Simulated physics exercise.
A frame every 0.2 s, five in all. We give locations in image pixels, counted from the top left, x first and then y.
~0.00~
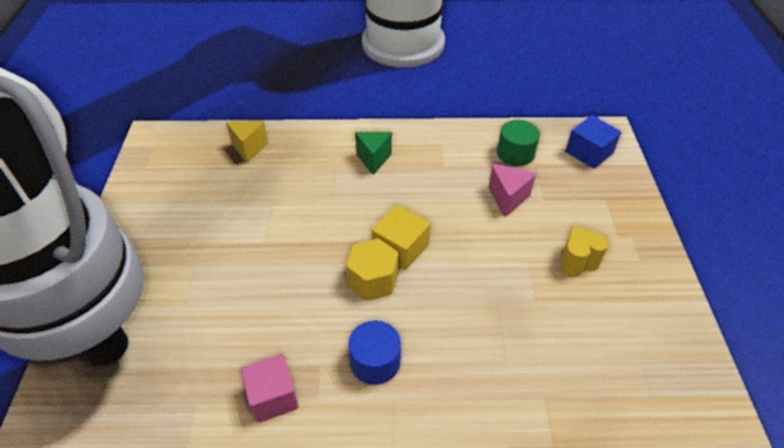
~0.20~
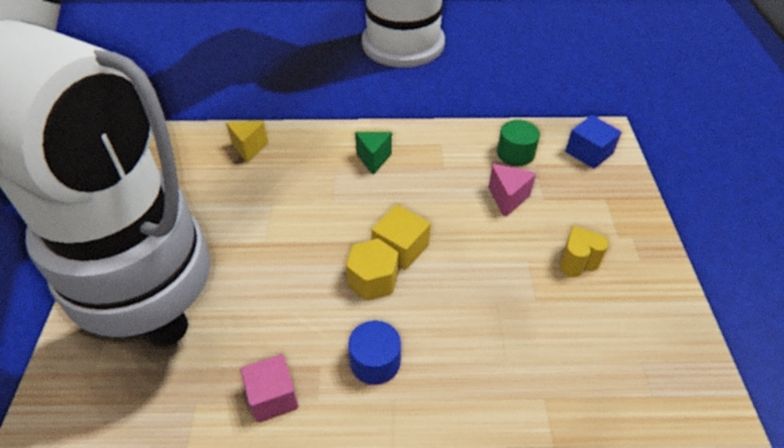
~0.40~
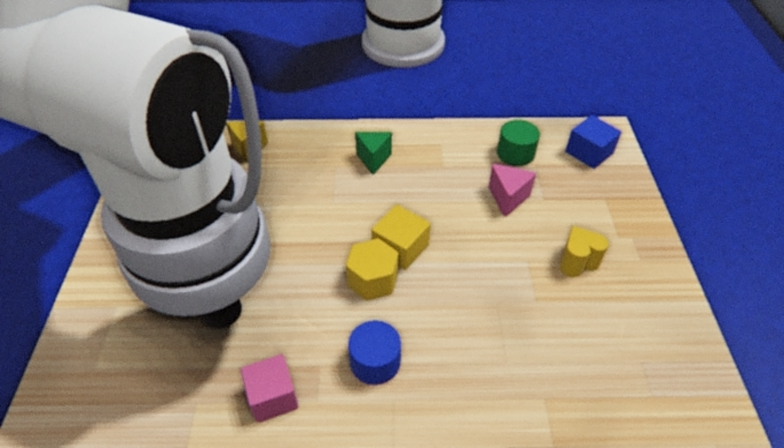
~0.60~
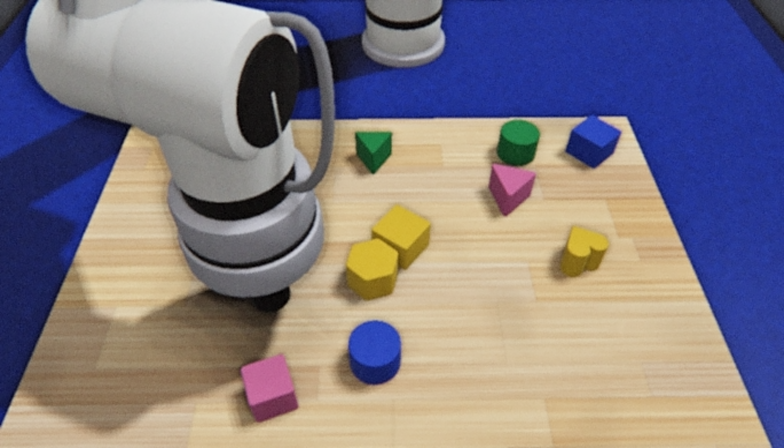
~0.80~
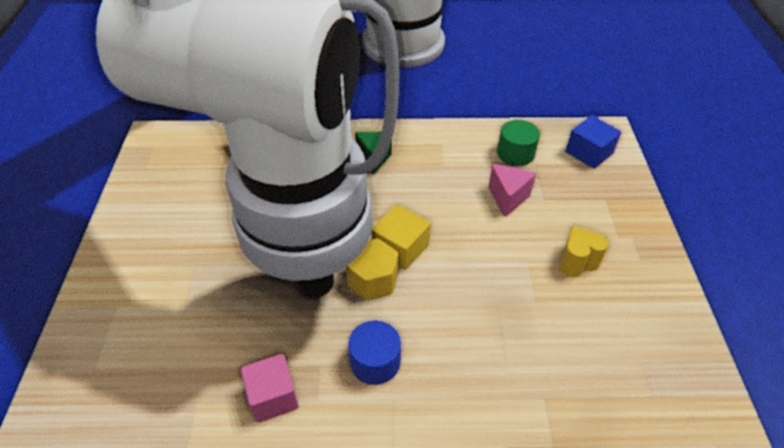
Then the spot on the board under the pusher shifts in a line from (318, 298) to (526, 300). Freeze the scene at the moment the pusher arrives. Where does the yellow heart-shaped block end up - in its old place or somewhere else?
Well, the yellow heart-shaped block holds its place.
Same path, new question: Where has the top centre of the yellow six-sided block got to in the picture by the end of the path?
The yellow six-sided block ends near (451, 243).
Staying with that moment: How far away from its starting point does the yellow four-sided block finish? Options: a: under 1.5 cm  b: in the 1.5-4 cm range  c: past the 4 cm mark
It's b.
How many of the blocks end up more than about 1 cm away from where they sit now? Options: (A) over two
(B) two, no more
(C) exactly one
It's B.
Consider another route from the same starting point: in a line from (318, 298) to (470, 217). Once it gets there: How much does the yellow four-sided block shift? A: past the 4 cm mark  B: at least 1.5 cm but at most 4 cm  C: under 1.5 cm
That would be A.
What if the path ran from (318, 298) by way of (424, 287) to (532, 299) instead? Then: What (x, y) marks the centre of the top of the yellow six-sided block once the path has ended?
It comes to (463, 236).
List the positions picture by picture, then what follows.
The first frame shows pusher tip at (107, 348); block tops, yellow six-sided block at (372, 258); yellow four-sided block at (401, 225); yellow heart-shaped block at (586, 241).
The second frame shows pusher at (168, 329); blocks unchanged.
The third frame shows pusher at (222, 312); blocks unchanged.
The fourth frame shows pusher at (271, 297); blocks unchanged.
The fifth frame shows pusher at (315, 283); yellow six-sided block at (372, 258); yellow four-sided block at (401, 225); yellow heart-shaped block at (586, 241).
What follows on the original path. One third of the way, pusher at (388, 285); yellow six-sided block at (414, 249), turned 30° anticlockwise; yellow four-sided block at (416, 214), turned 25° anticlockwise.
Two thirds of the way, pusher at (460, 285); yellow six-sided block at (451, 243), turned 85° anticlockwise; yellow four-sided block at (420, 209), turned 45° anticlockwise.
At the end, pusher at (530, 285); yellow six-sided block at (451, 243), turned 85° anticlockwise; yellow four-sided block at (420, 209), turned 45° anticlockwise; yellow heart-shaped block in place.
